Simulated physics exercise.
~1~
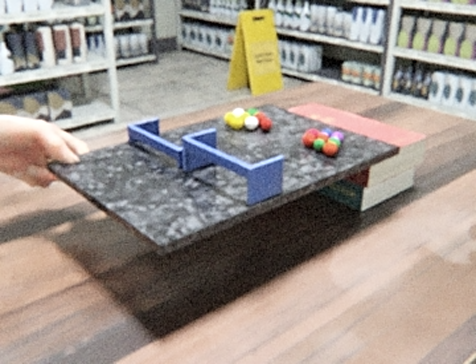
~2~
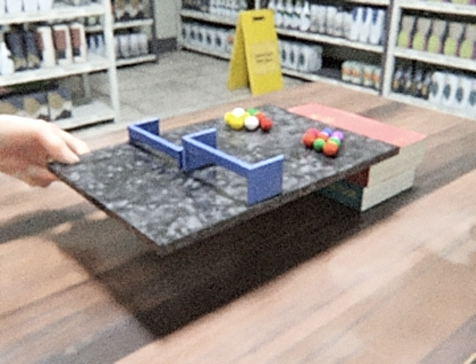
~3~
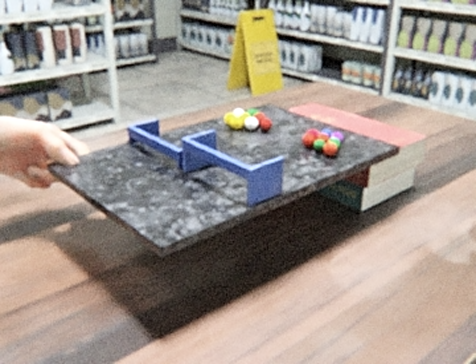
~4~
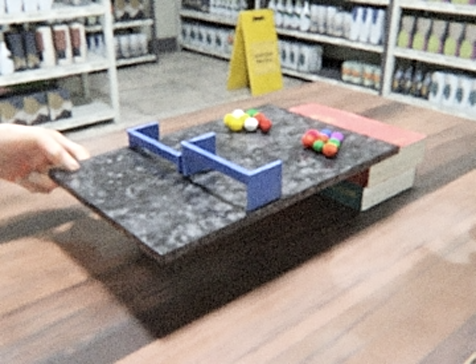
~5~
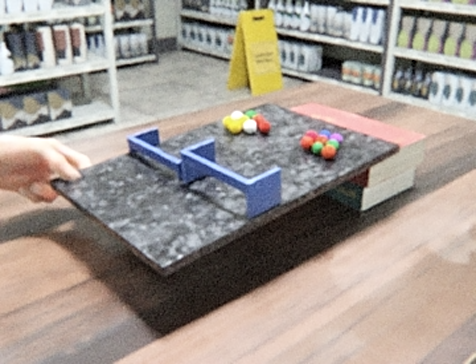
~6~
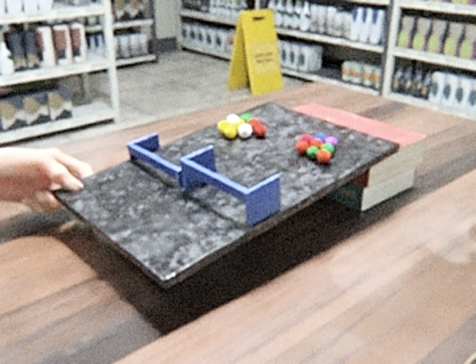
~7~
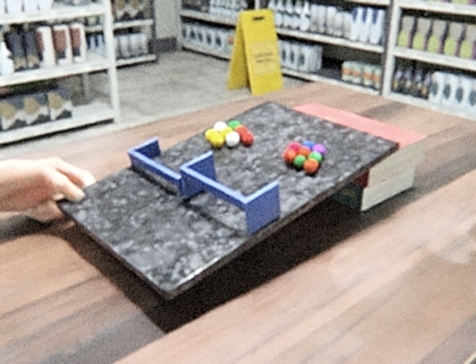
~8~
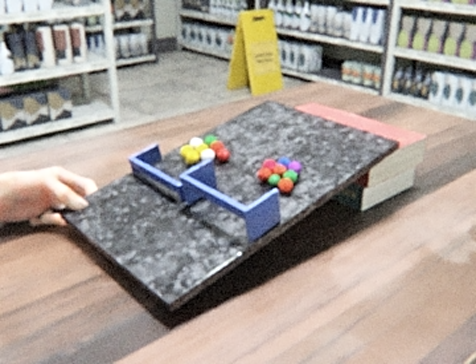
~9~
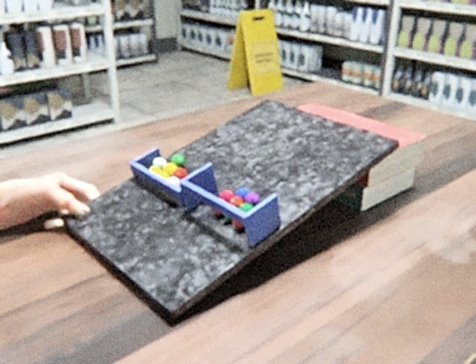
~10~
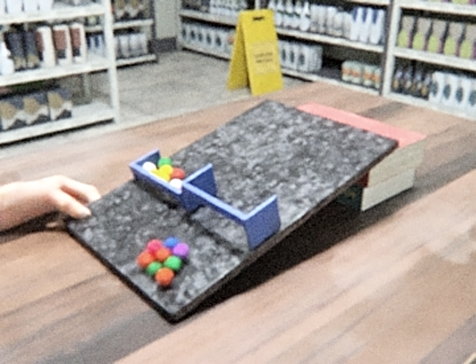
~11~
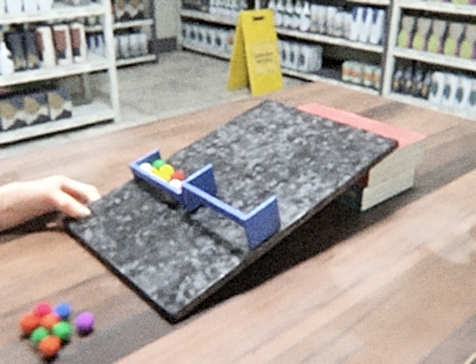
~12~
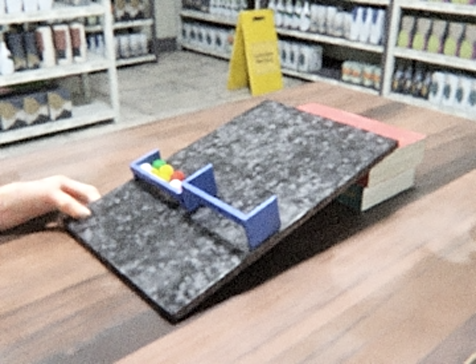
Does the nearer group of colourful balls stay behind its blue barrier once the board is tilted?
No, the nearer group slips under its blue barrier and goes off the low end of the board. Only the farther group is stopped by its barrier.
